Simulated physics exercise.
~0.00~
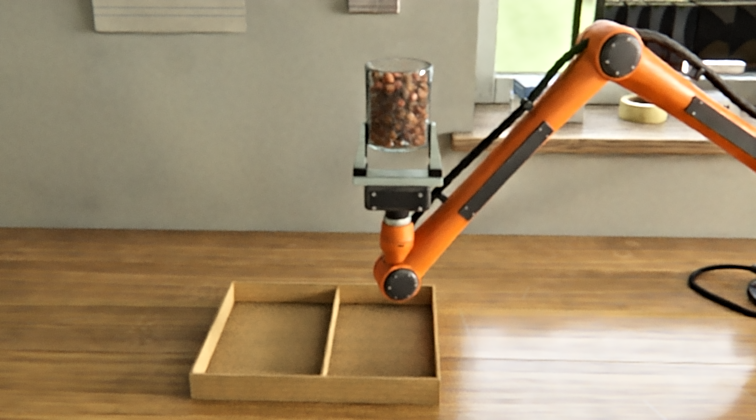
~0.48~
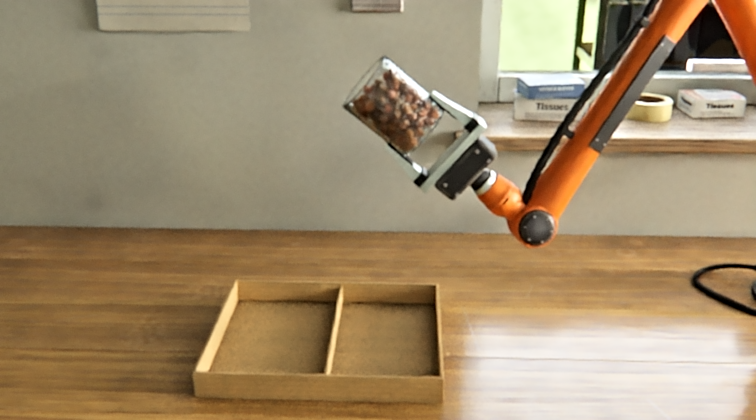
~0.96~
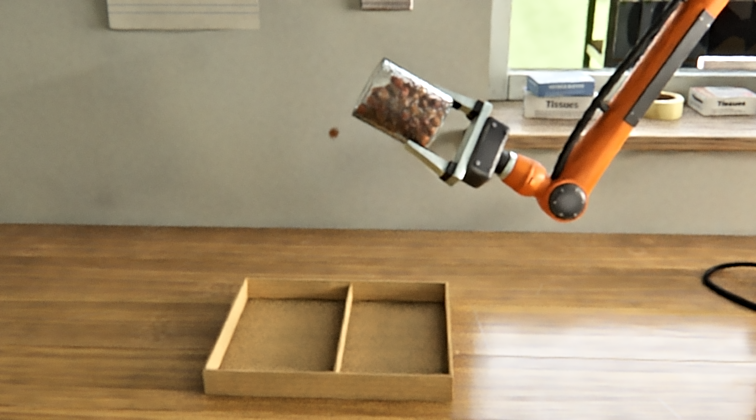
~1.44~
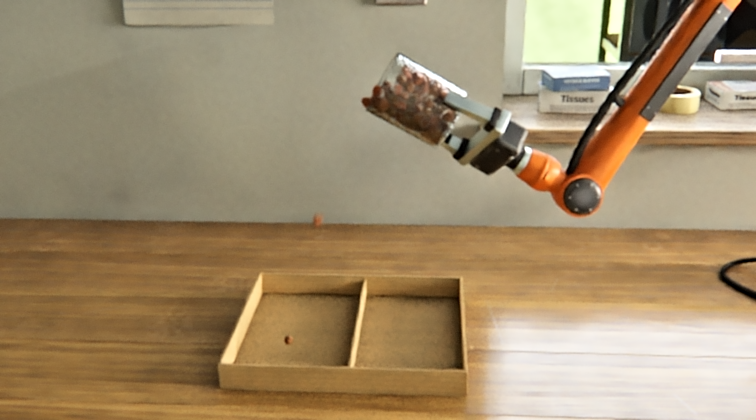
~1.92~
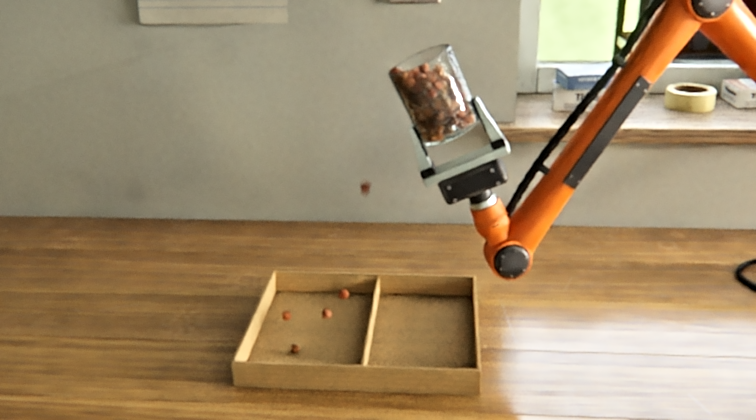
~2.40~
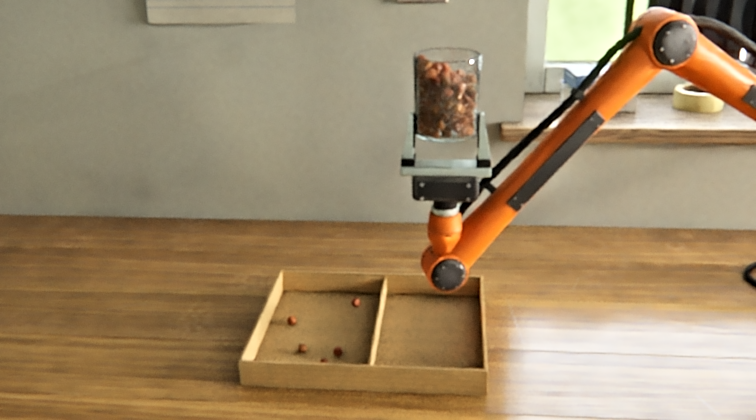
An orange robot arm tilts a clear tumbler of hazelnuts leftward above a divided tray on a wooden table, and a few nuts drop out. It then swings the tumbler upright again, still mostly full, with a handful of nuts lying in the tray's left part.
